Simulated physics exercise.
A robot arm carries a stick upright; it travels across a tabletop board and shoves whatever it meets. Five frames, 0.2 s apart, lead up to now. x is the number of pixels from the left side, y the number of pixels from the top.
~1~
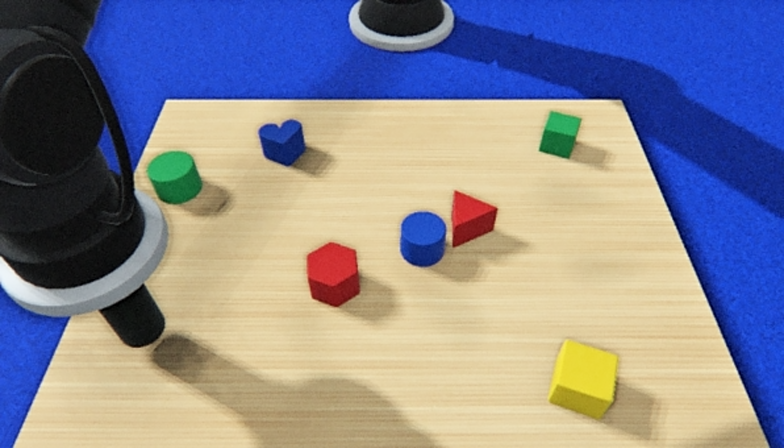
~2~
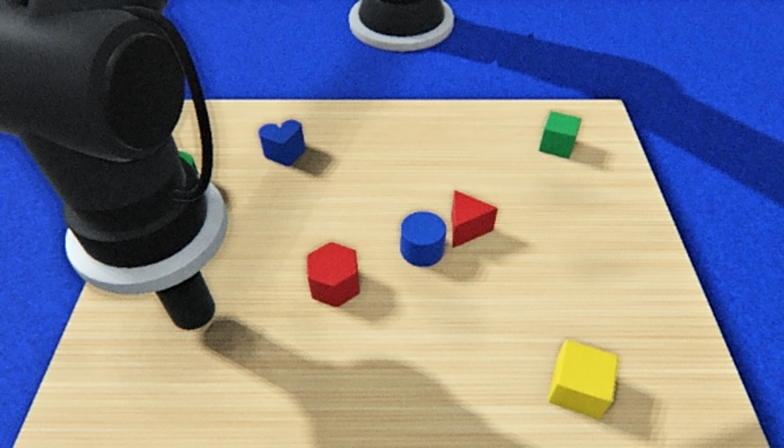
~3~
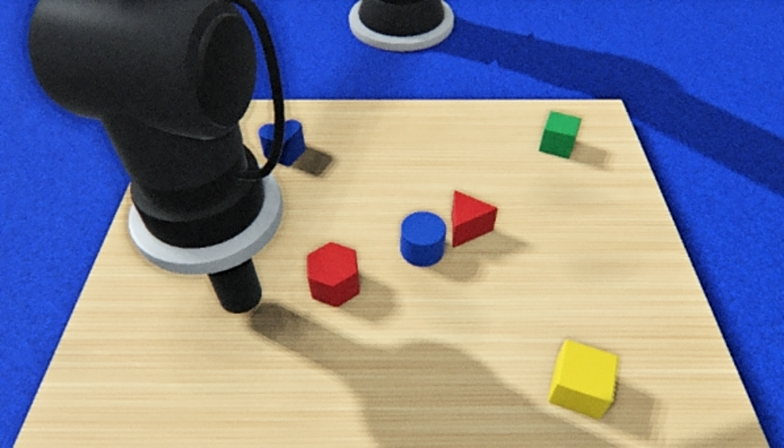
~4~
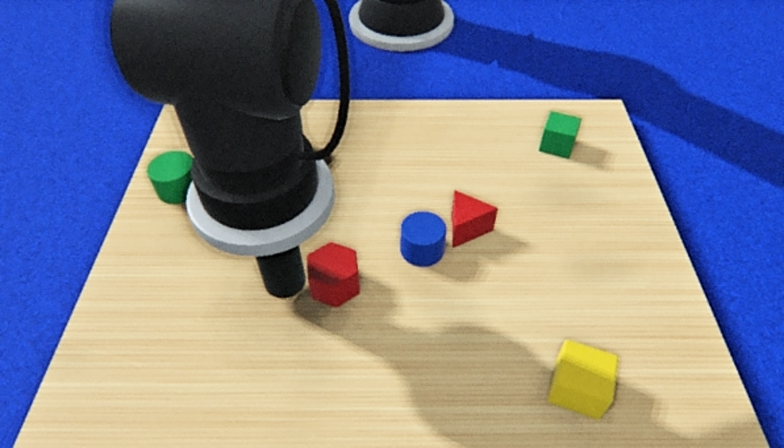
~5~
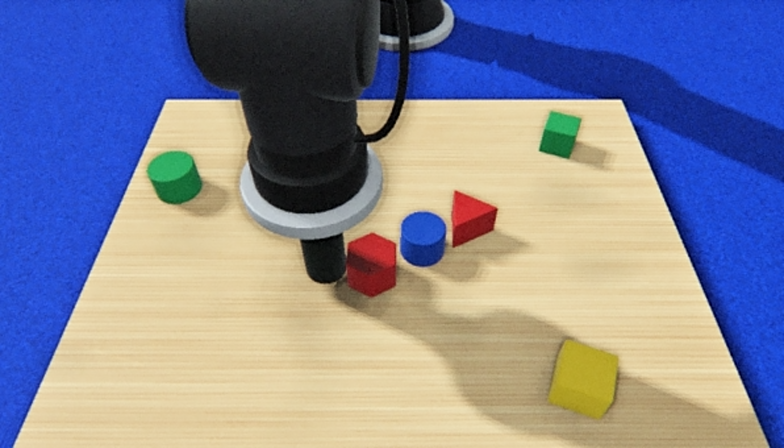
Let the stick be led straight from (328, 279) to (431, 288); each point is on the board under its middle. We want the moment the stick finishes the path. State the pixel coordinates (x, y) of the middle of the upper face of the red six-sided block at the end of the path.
(473, 248)
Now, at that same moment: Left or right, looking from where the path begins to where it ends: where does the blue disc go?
Moves left.
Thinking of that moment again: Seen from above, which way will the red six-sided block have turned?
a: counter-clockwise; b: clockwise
The one that fits is a, counter-clockwise.
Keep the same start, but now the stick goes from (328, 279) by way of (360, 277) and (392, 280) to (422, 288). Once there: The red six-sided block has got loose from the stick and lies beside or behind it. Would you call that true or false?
Verdict: False.
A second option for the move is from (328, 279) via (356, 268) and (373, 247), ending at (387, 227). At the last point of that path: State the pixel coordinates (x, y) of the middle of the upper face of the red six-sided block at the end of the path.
For the centre of its top, I'd go with (407, 249).
The first path, step by step. Halfway along, stick at (379, 272); red six-sided block at (423, 252), turned 15° anticlockwise; blue disc at (442, 218); red triangular piece at (476, 205), turned 15° anticlockwise.
At the end, stick at (432, 276); red six-sided block at (473, 248), turned 40° anticlockwise; blue disc at (445, 213); red triangular piece at (480, 203), turned 15° anticlockwise.
